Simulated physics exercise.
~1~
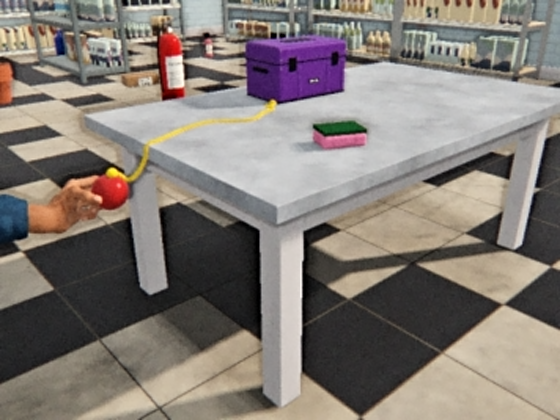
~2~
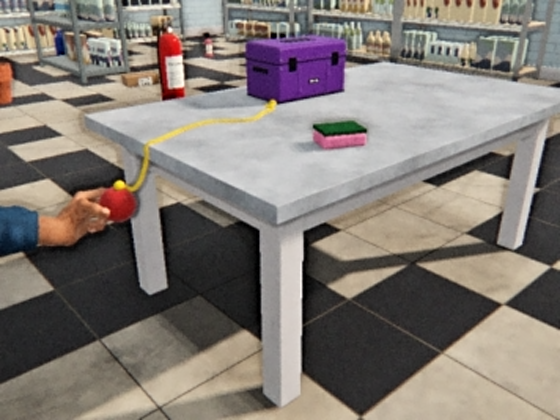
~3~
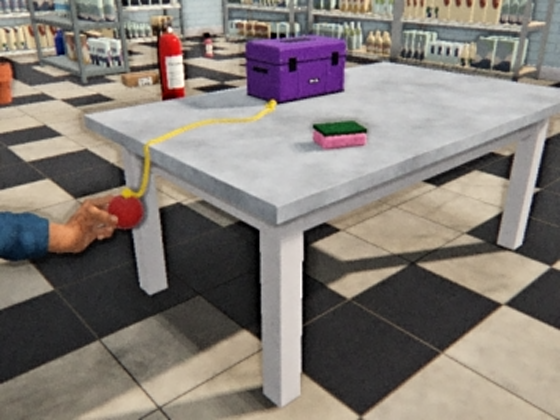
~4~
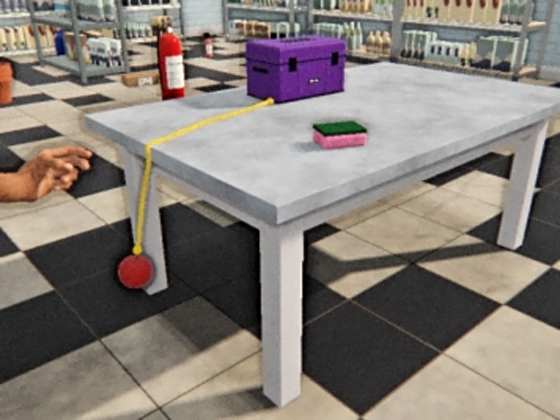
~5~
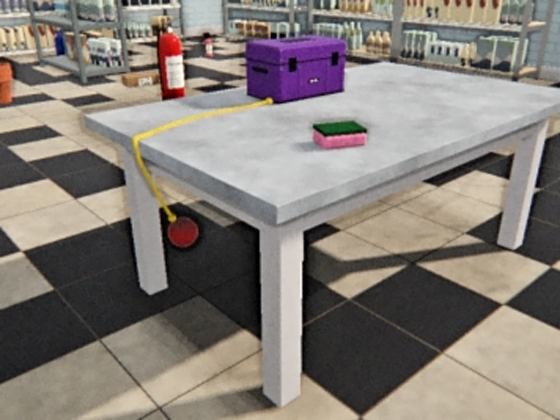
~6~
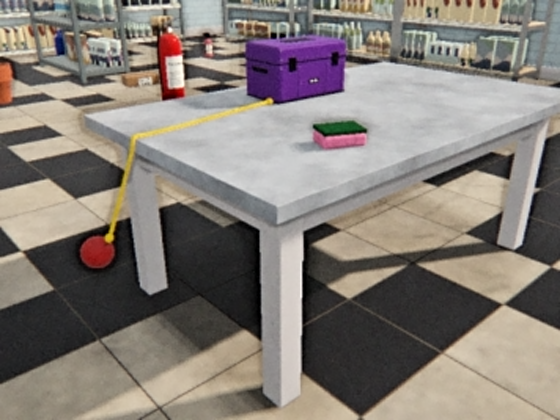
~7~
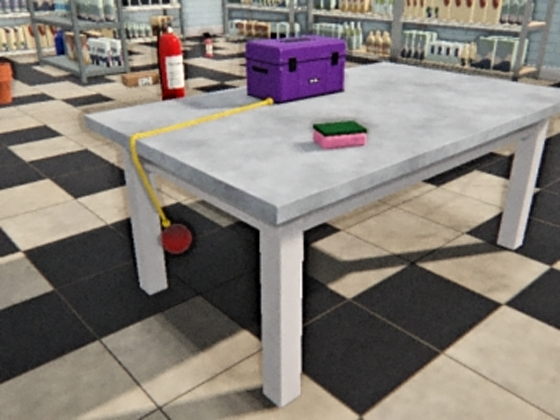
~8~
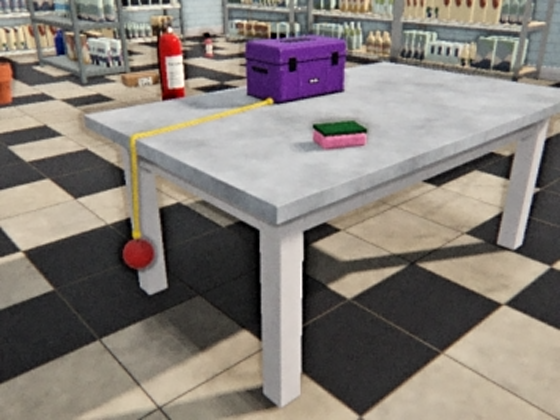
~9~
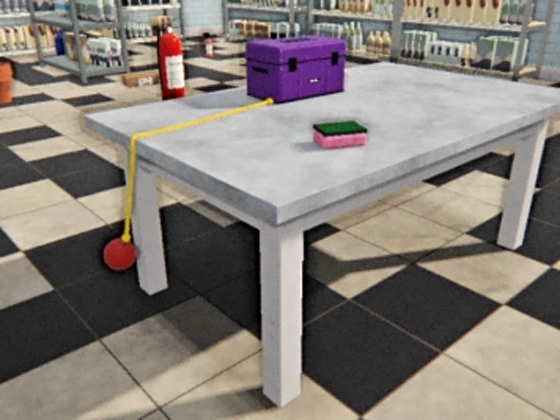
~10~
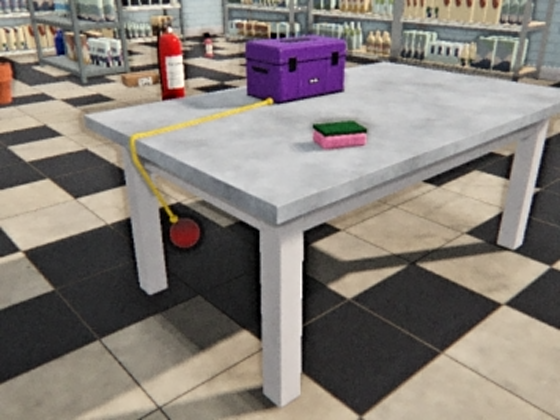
In a shop with a checkered floor, a hand let go of a red ball-like object on a yellow cord running to a purple toolbox on a table, and it dropped, then swung back and forth below the edge while the toolbox and sponge stayed put.
